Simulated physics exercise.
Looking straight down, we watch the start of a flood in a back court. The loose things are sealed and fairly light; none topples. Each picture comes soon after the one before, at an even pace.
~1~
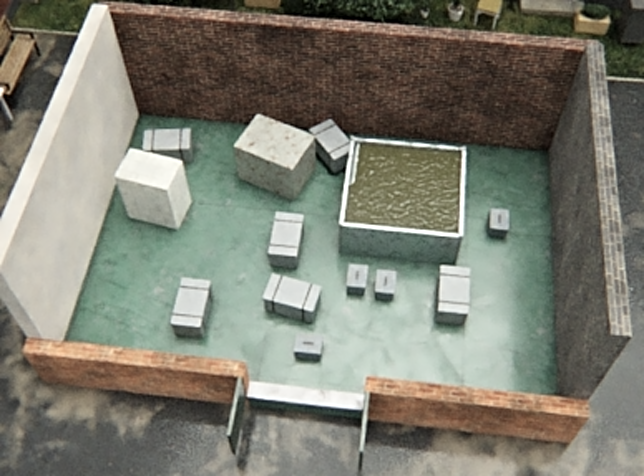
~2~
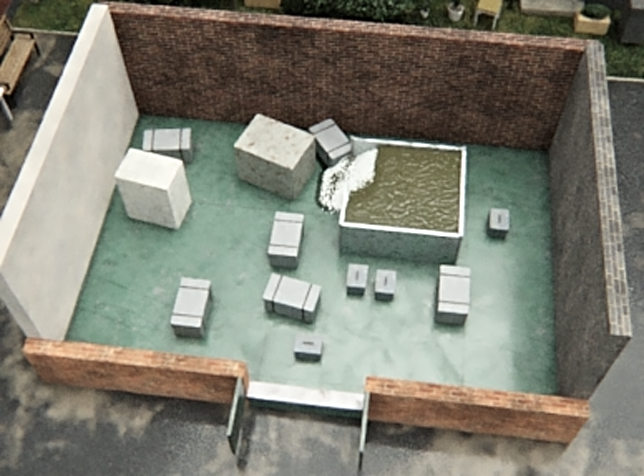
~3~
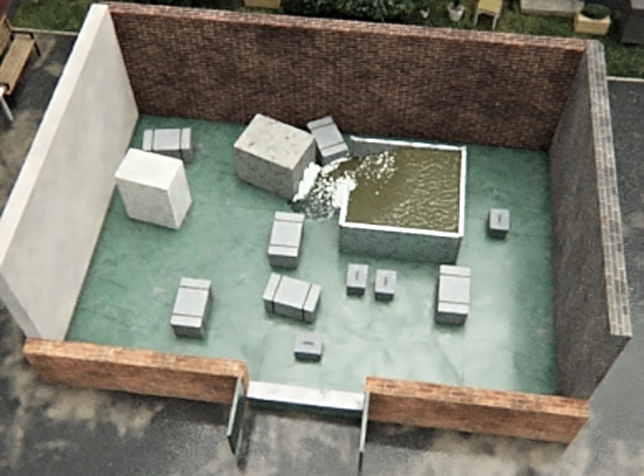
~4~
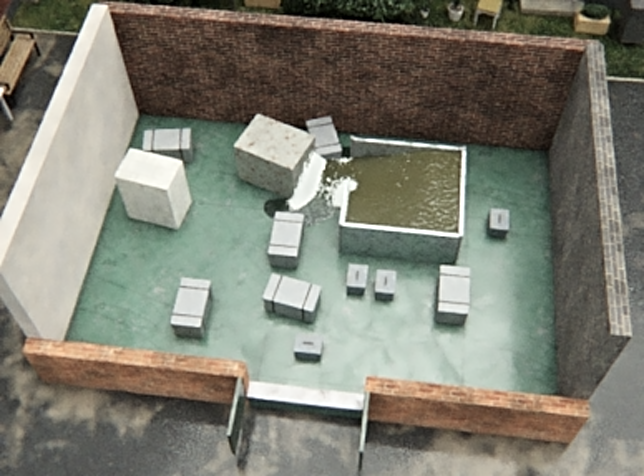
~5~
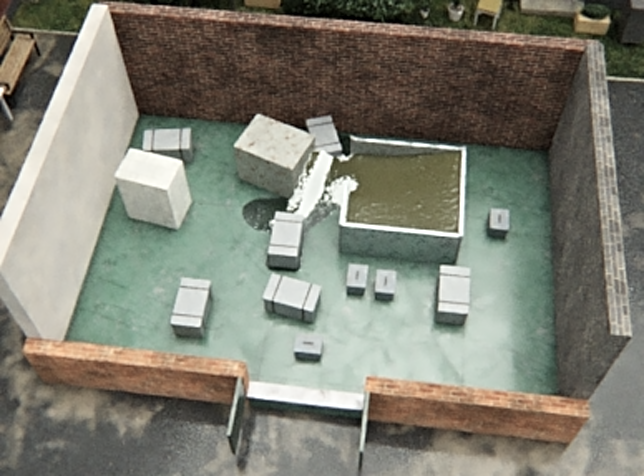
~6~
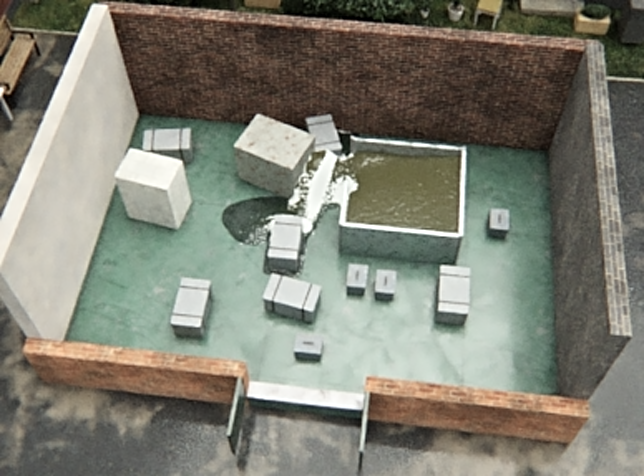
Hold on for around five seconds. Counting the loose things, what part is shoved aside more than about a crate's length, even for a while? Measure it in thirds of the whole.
The share is one to two thirds of the whole.
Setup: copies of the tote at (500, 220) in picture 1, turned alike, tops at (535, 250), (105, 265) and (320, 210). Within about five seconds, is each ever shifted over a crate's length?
One by one: Hardly budges; knocked well away; knocked well away.
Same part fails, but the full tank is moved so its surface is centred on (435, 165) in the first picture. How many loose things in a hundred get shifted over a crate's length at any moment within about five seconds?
My guess is about 40 percent of them.
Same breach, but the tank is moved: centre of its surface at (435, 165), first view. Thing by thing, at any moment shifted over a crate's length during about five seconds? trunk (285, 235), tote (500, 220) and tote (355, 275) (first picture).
Well, the first one got driven a long way, the second didn't get far, and the third got driven a long way.
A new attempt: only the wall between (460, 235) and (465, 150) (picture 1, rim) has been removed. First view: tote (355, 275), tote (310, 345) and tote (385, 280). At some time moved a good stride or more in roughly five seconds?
In the order asked: Never gets that far, then goes the distance, then never gets that far.
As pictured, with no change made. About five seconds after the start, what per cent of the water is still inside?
Roughly 92 in a hundred.
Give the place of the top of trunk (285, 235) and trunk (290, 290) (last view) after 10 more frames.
Close to (251, 296), and close to (290, 339).
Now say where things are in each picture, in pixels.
In the first frame, a trunk at (332, 138), on the bottom; a trunk at (286, 233) rests on the ground; 0 of 10 have shifted.
In the second frame, a trunk at (332, 138), on the bottom; a trunk at (286, 233), on the bottom; 0 of 10 have shifted.
In the third frame, a trunk at (327, 136), on the bottom, close to its start; a trunk at (286, 233), on the bottom; 1 of 10 have shifted.
In the fourth frame, a trunk at (324, 135) rests on the ground, close to its start; a trunk at (286, 233) rests on the ground; 1 of 10 have shifted.
In the fifth frame, a trunk at (324, 135) rests on the ground, close to its start; a trunk at (286, 233), on the bottom; 1 of 10 have shifted.
In the sixth frame, a trunk at (324, 133) rests on the ground, close to its start; a trunk at (286, 236), on the bottom, close to its start; 2 of 10 have shifted.
A moment on, 0 of 10 are well off their spots; 1 afloat.
Next, 2 of 10 are well off their spots; 1 afloat.
Later, 6 of 10 are well off their spots; 4 afloat.
In the end, 6 of 10 are well off their spots, and 6 have been at some point; 3 afloat.
